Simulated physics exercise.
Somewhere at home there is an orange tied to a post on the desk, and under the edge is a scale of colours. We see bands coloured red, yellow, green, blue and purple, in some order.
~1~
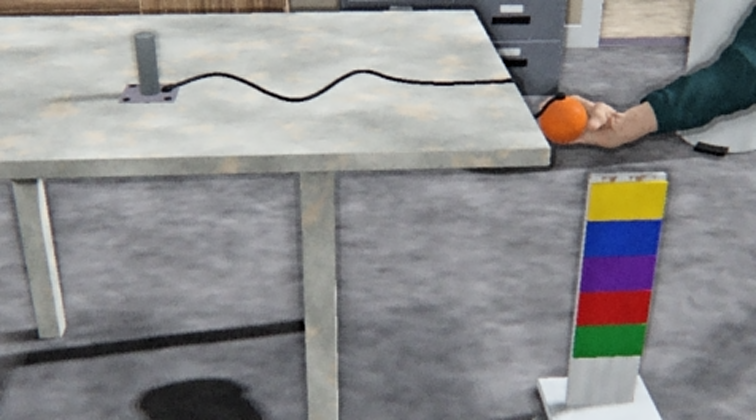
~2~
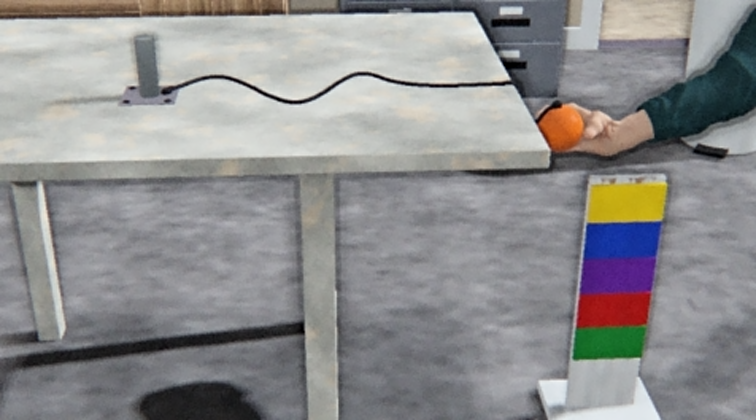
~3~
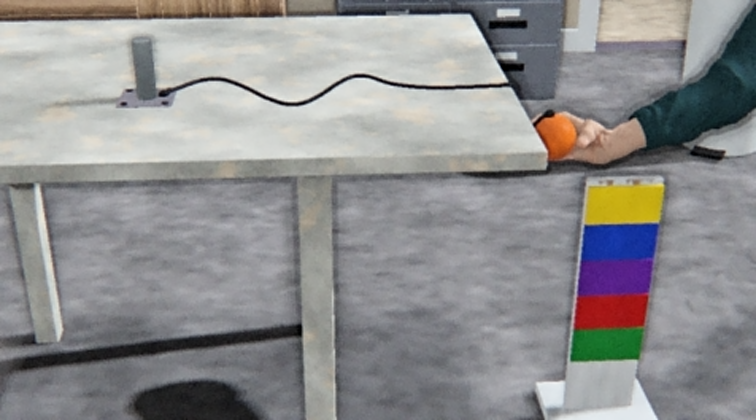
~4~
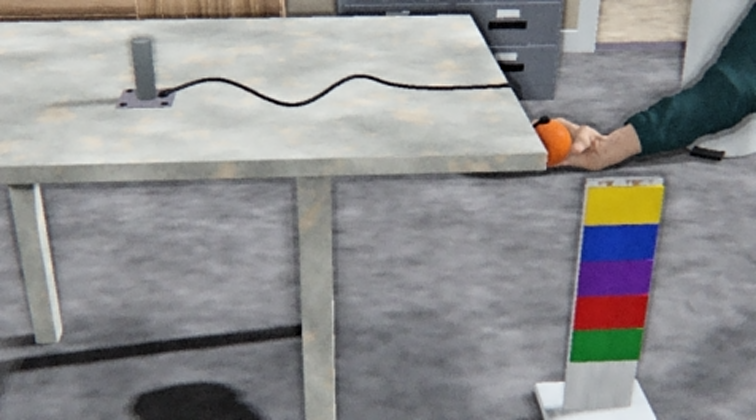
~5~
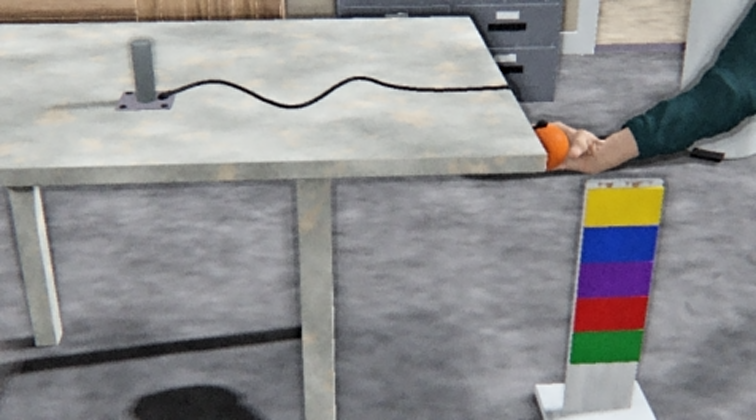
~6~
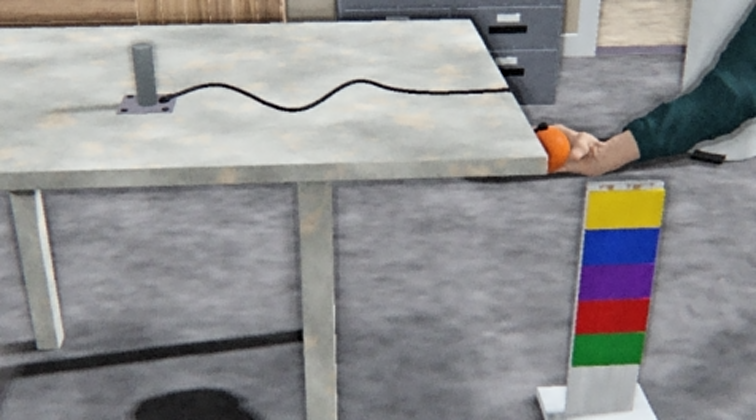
The clip opens with a hand holding an orange ball just beyond the right edge of a grey table, a dark cord running back from it to a short post, above an upright strip of coloured bands. The hand moves the ball slightly left and down, bringing it against the table's corner.
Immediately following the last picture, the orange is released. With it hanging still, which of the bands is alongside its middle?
The band alongside its middle is purple.
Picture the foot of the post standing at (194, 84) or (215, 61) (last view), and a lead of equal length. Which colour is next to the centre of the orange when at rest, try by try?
Taking the two spots in turn: Red, then red.
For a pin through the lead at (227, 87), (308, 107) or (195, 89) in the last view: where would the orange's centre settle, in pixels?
In order of the tries: About (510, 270), about (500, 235), about (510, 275).
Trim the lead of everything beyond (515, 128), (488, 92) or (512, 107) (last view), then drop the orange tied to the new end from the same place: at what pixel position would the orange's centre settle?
Estimated positions in order: (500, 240); (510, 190); (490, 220).
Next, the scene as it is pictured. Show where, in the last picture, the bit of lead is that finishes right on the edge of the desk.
You'll find it somewhere near (405, 91).
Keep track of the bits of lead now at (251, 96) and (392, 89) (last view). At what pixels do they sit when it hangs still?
End: (289, 98) and then (501, 90).
Early on, orange near (469, 281); level with purple.
Midway, orange near (518, 283); level with purple.
Finally, orange near (506, 290); level with purple. The lead holds its middle at purple.
